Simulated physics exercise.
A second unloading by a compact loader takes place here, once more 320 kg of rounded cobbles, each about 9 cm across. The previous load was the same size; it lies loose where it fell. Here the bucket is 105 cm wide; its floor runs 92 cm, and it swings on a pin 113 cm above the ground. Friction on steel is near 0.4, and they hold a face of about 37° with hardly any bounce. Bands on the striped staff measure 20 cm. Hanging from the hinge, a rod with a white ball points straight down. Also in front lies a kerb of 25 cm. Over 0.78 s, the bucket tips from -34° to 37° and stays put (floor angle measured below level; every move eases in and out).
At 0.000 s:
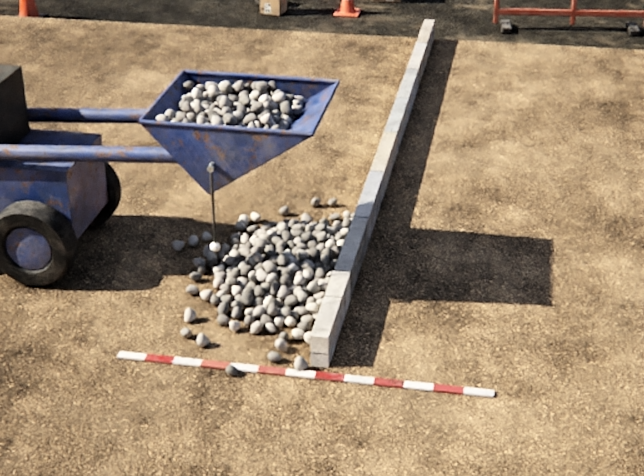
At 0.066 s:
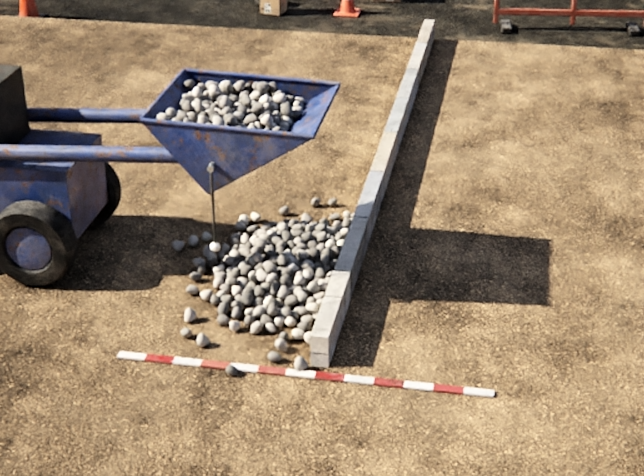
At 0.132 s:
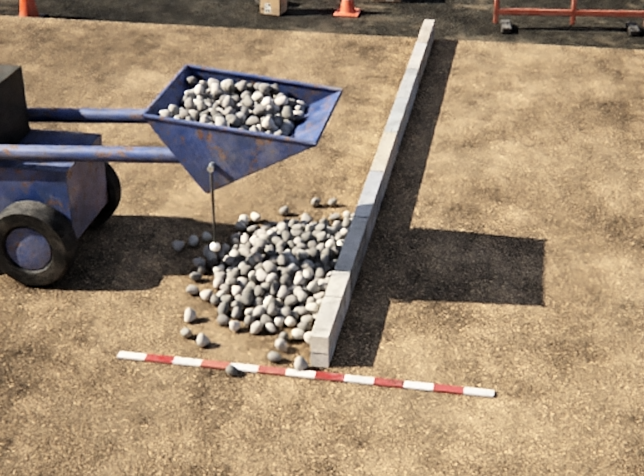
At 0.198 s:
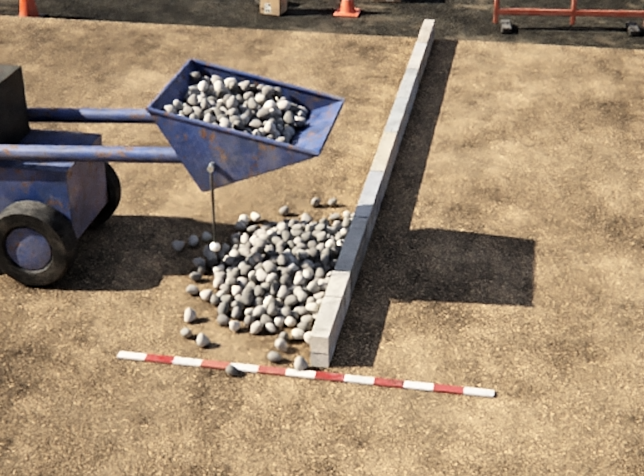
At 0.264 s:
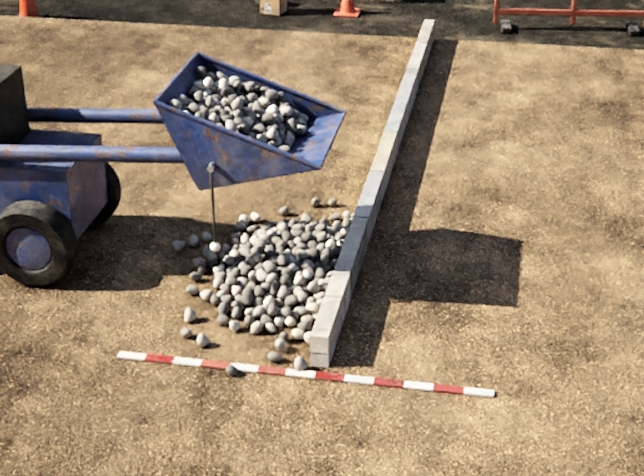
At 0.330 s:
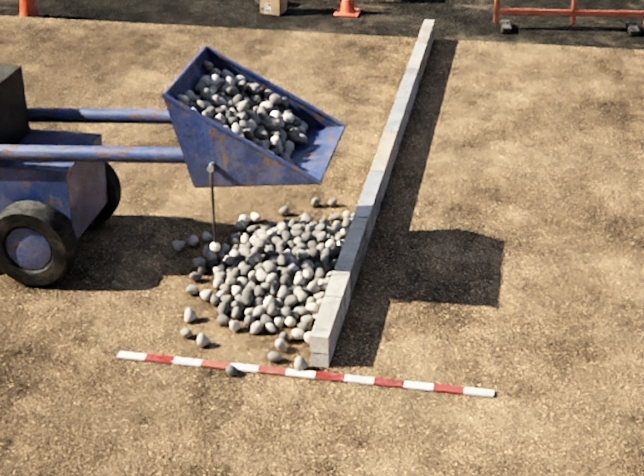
We see a blue bucket of rounded grey stones on a wheeled machine tilt steadily down toward the right, its load shifting inside, above a loose pile of similar stones lying against a low kerb near a red-and-white staff.
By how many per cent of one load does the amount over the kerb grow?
It grows by about 39 per cent of one load.
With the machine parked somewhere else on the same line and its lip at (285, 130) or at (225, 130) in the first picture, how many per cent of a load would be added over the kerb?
About 15 per cent from the first spot and 0 per cent from the second.
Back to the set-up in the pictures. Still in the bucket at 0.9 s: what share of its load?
Roughly 85 per cent is still inside.
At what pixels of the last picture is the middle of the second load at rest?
Their centre rests close to (337, 260).
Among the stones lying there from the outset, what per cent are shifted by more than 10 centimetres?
Roughly 0 percent.
After 0.6 s the floor is at 25°; in per cent of one load, 100 in the bucket, 100 on this side of the kerb; the foremost stones are at (336, 271).
After 0.9 s the floor is at 37°; in per cent of one load, 83 in the bucket, 117 on this side of the kerb; the foremost stones are at (336, 268).
After 1.2 s the floor is at 37°; in per cent of one load, 26 in the bucket, 160 on this side of the kerb, 14 over the kerb; the foremost stones are at (413, 273).
After 3.9 s the floor is at 37°; in per cent of one load, 0 in the bucket, 161 on this side of the kerb, 39 over the kerb; the foremost stones are at (573, 320). Net gain over the kerb, 39.
